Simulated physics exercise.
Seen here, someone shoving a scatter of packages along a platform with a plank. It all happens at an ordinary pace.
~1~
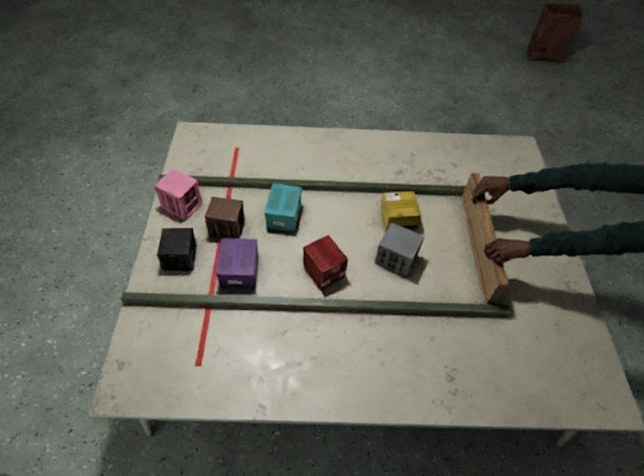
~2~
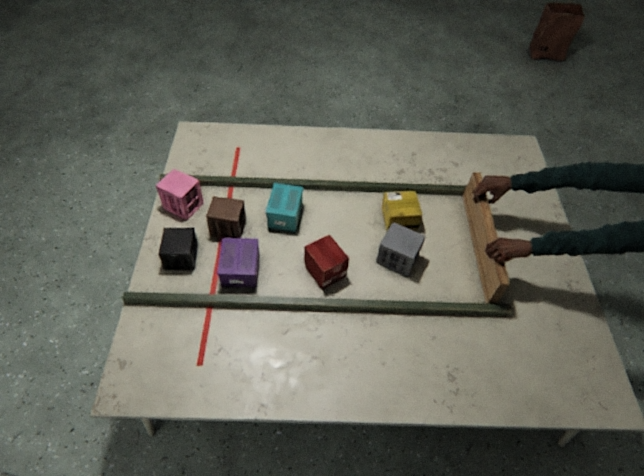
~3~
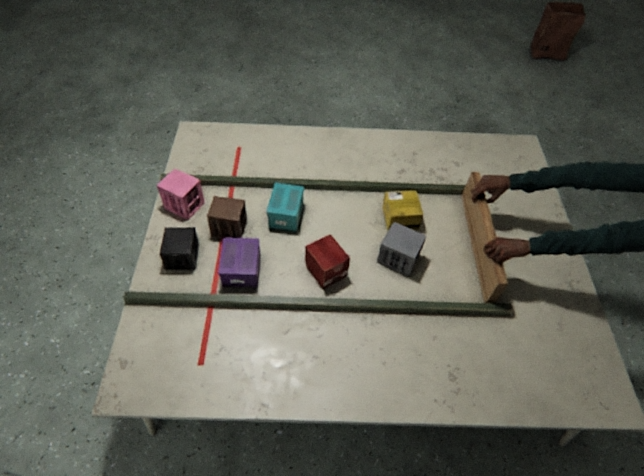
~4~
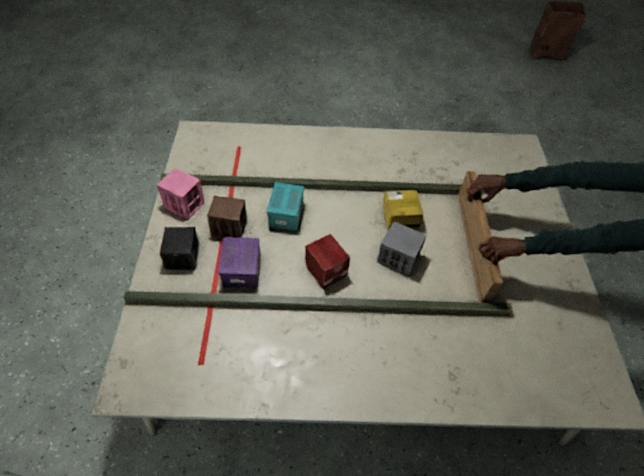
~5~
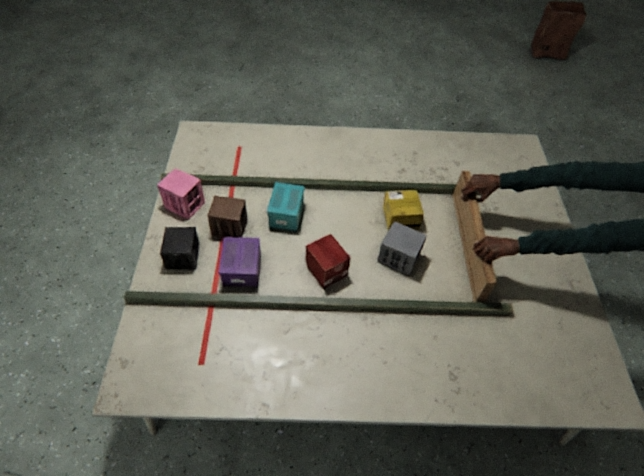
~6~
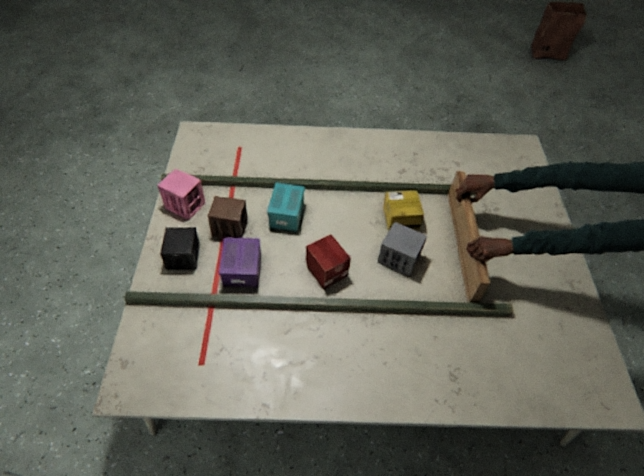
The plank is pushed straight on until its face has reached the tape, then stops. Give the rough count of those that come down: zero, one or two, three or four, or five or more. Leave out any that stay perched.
Here the number that fall off is three or four.
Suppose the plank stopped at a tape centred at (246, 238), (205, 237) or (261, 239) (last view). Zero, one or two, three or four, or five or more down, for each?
For each place: One or two; 3 or 4; not one.
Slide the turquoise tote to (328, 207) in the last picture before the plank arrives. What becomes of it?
The turquoise tote remains up.
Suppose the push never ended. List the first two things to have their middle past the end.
In order: The black crate, the pink crate.
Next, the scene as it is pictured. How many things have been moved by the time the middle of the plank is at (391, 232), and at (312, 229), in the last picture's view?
At the one place 2, at the other 5.
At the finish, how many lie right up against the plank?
It touches 2.
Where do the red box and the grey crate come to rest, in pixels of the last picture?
About (164, 259), and the other about (200, 249).
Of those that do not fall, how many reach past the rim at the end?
It comes to 0.
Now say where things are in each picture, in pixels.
In the first picture, pink crate (179, 195); black crate (178, 249); brown crate (226, 219); plank (482, 236); tape (221, 238).
In the second picture, black crate (179, 249); yellow parcel (401, 211).
In the third picture, brown crate (228, 218); red box (327, 261).
In the fourth picture, pink crate (182, 194); turquoise tote (286, 207).
In the fifth picture, black crate (181, 248); plank (472, 234).
In the sixth picture, pink crate (182, 194); black crate (181, 249); brown crate (229, 218); plank (467, 234); tape (224, 238).
Soon after, none off yet; pink crate at rest near (182, 194); black crate at rest near (181, 249); brown crate at rest near (229, 218).
Then, none off yet; pink crate moved a little near (177, 193); black crate moved about its own width near (149, 247); brown crate moved about its own width near (189, 219).
By the end, the number that fall off is three or four; fallen, purple tote, brown crate, black crate and pink crate.
